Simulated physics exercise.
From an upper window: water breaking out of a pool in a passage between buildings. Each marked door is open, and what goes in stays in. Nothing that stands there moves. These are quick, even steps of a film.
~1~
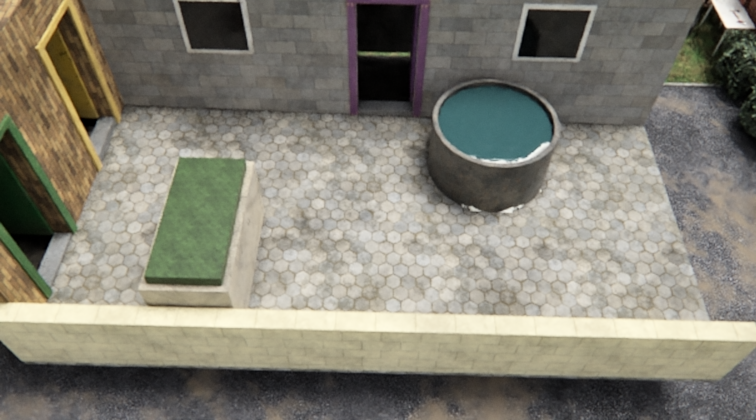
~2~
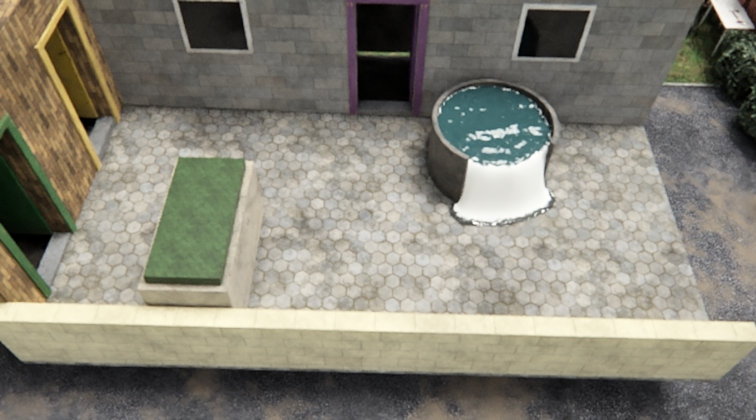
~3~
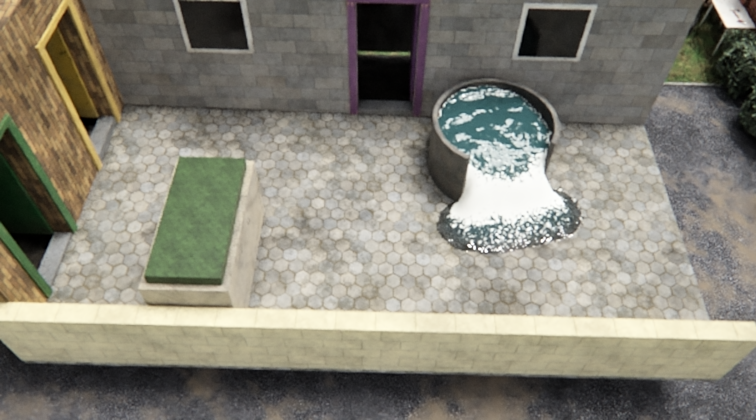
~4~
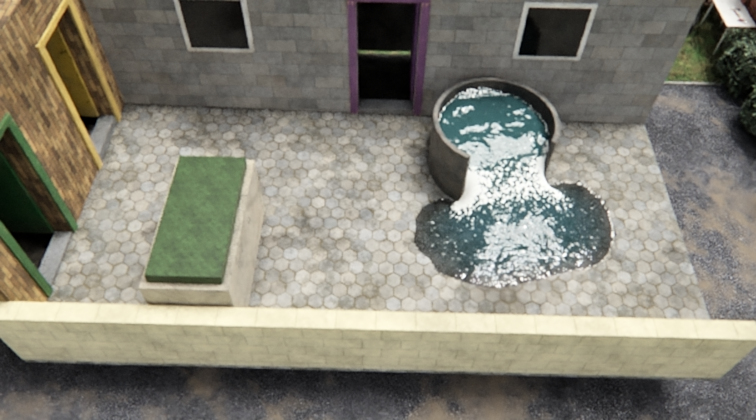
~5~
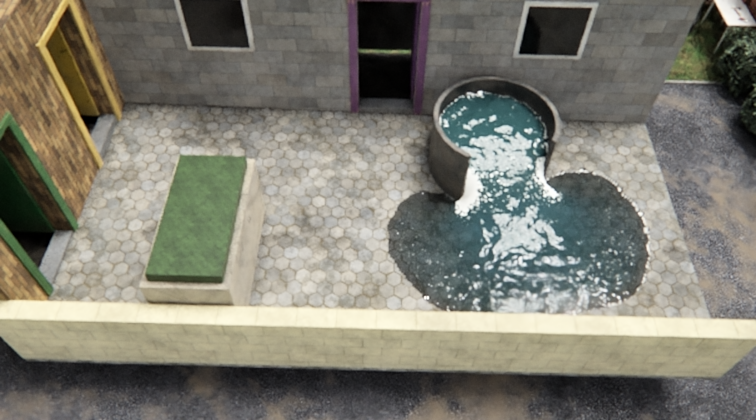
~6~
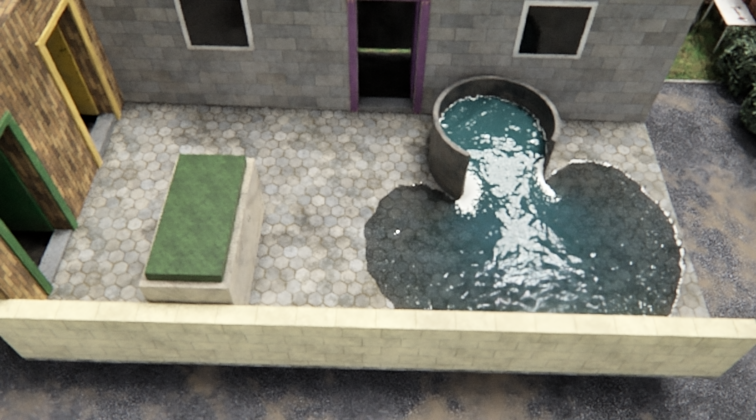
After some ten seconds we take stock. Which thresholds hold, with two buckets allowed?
One by one: The purple door admits no more than that; the yellow door admits no more than that; the green door admits no more than that.
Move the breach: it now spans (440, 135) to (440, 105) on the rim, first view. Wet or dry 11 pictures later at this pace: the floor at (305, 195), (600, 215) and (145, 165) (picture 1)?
In that order: Flooded, not flooded, wet.
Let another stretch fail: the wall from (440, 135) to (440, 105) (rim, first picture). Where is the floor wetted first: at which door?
That is the door marked purple.
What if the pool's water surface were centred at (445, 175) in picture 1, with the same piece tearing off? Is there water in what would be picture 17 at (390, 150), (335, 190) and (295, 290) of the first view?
One after the other: Not flooded, not flooded, flooded.
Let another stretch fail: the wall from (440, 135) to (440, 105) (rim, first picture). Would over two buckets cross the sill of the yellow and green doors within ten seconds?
My reading: The yellow one passes that mark, the green one goes over.
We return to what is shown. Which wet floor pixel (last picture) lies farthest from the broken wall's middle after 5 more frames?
I would point to (286, 334).
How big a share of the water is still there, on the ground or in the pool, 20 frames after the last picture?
Near 62 in a hundred.
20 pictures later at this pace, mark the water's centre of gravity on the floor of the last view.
Around (466, 255).
A moment on, water covers 30 % of the floor; the purple door not reached, the yellow door not reached, the green door not reached.
Next, water covers 35 % of the floor; the purple door not reached, the yellow door not reached, the green door not reached.
Then, water covers 45 % of the floor; the purple door not reached, the yellow door not reached, the green door not reached.
Later, water covers 60 % of the floor; the purple door wet at the sill, nothing in, the yellow door not reached, the green door wet at the sill, nothing in.
In the end, water covers 50 % of the floor; the purple door wet at the sill, nothing in, the yellow door not reached, the green door wet at the sill, nothing in.
